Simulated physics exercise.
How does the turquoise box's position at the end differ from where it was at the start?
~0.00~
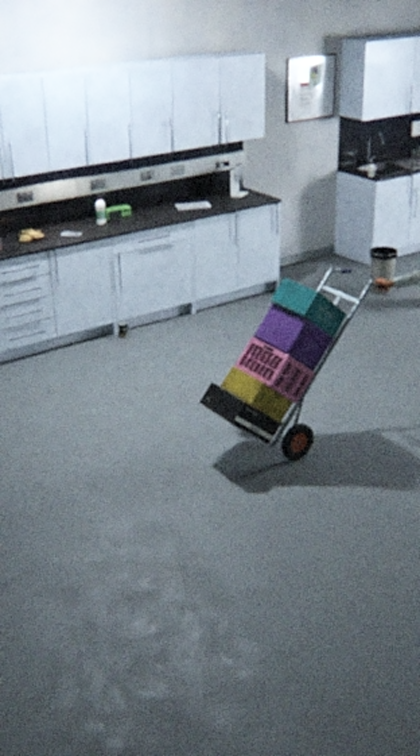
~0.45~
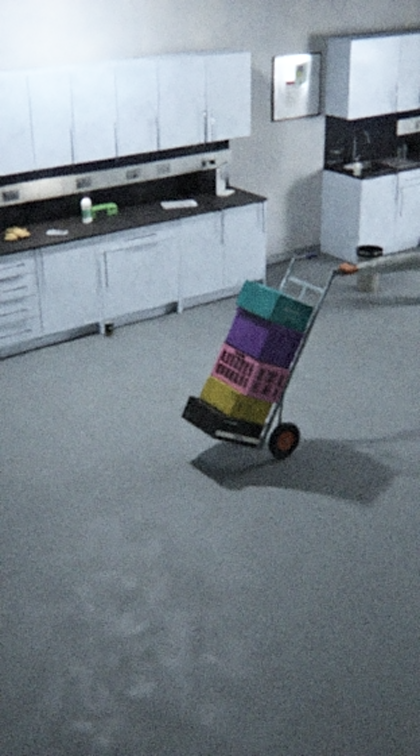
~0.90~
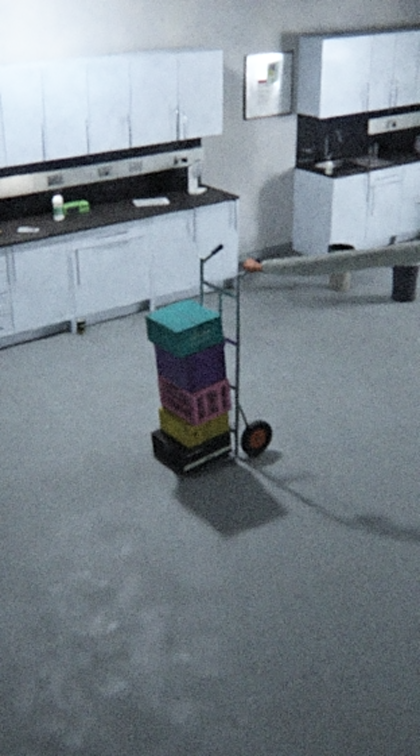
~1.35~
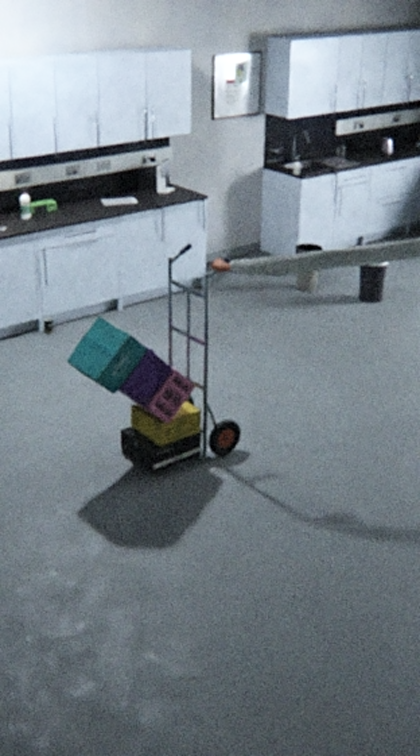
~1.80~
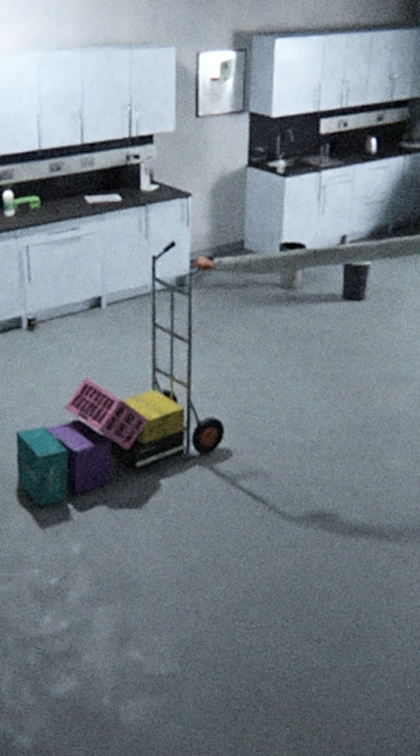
At the start it is on top of the stack on the tilted hand truck. At the end it is on the floor to the left of the truck, beside the purple box.
